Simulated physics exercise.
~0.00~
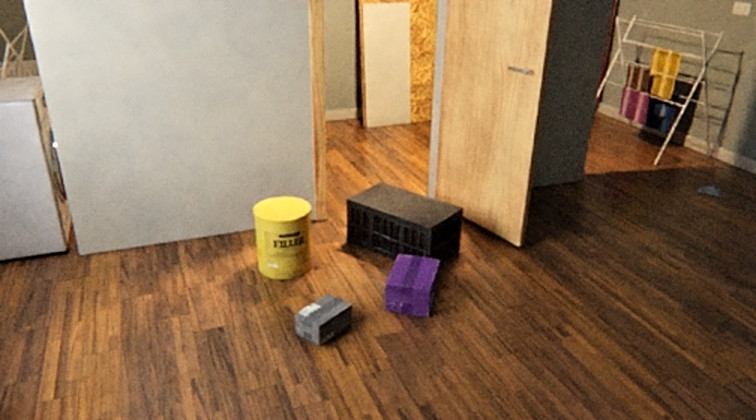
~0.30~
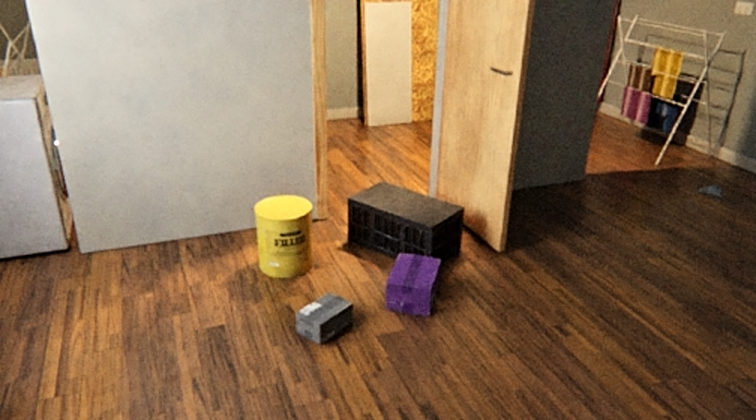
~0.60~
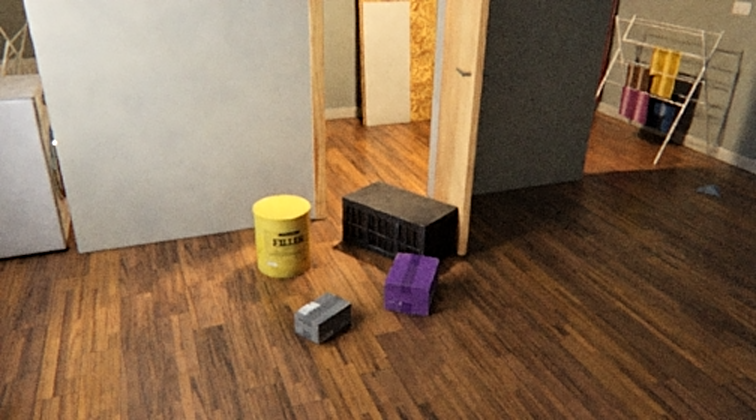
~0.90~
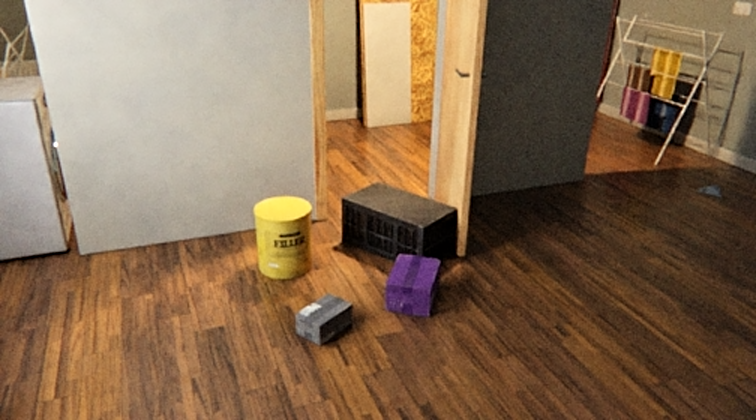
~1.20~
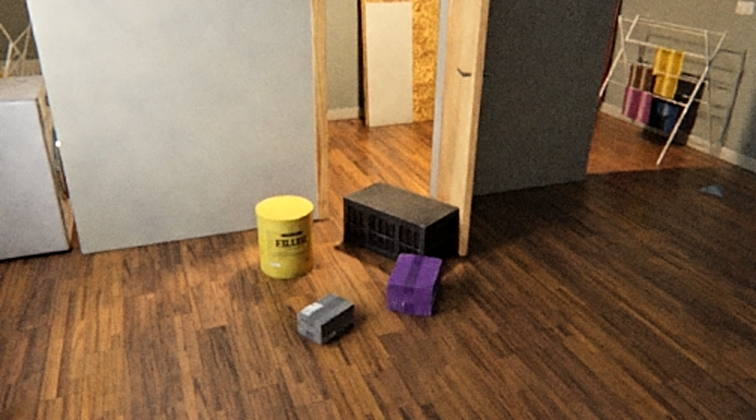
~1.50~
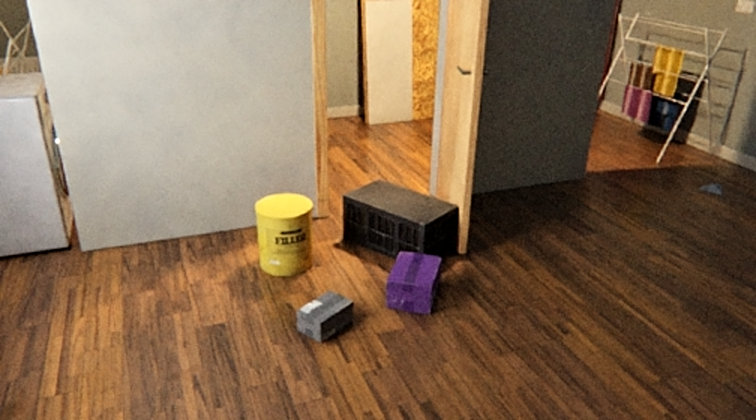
A pale wooden door stands open in a grey partition wall, seen from a raised, slightly swaying hand-held view over a dark wood floor. In front of the doorway sit a black crate, a yellow pail to its left, a purple parcel near its front right corner and a small grey parcel closest to the viewer. A drying rack with coloured cloths stands at the far right. The door swings leftward toward the crate, its face narrowing from view. It stops beside the crate, still well open, and stays there, while the crate, pail and parcels remain in place.
